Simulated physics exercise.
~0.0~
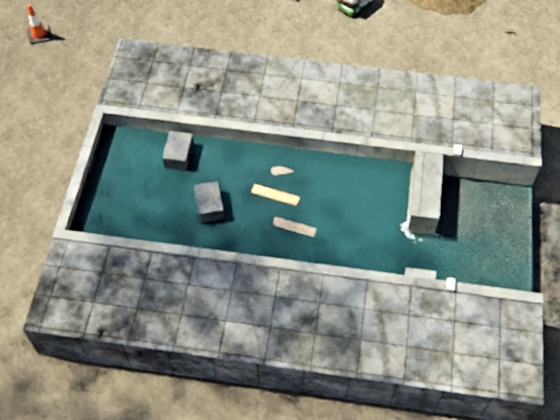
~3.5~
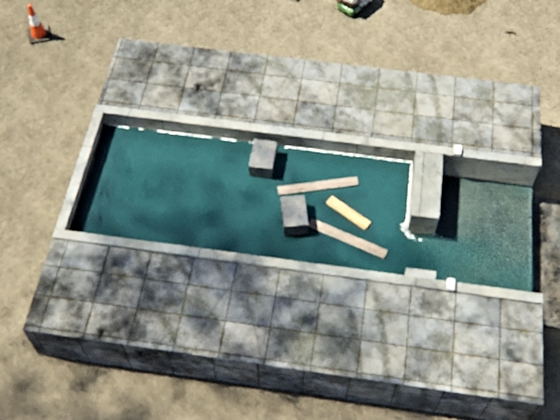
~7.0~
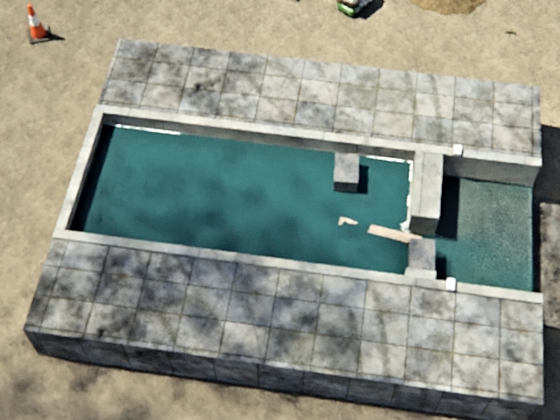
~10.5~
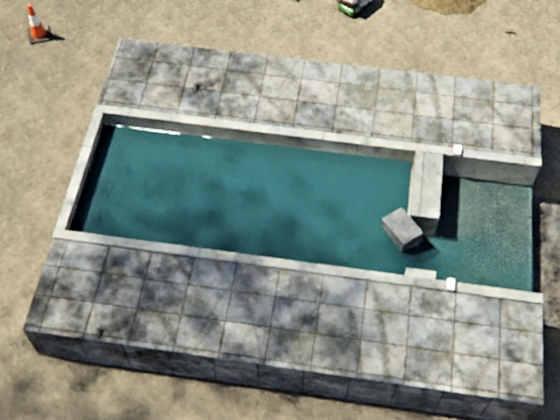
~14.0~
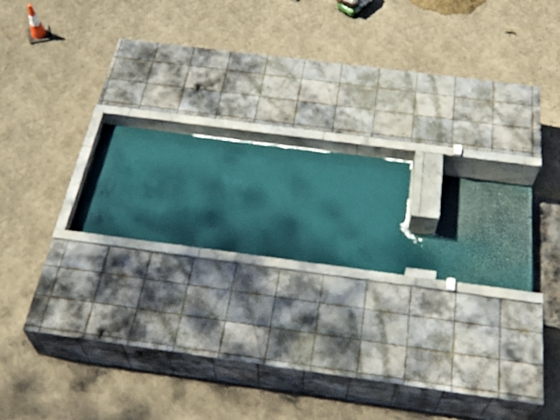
In a stone-edged pool, floating blocks and planks drift right until all have disappeared.
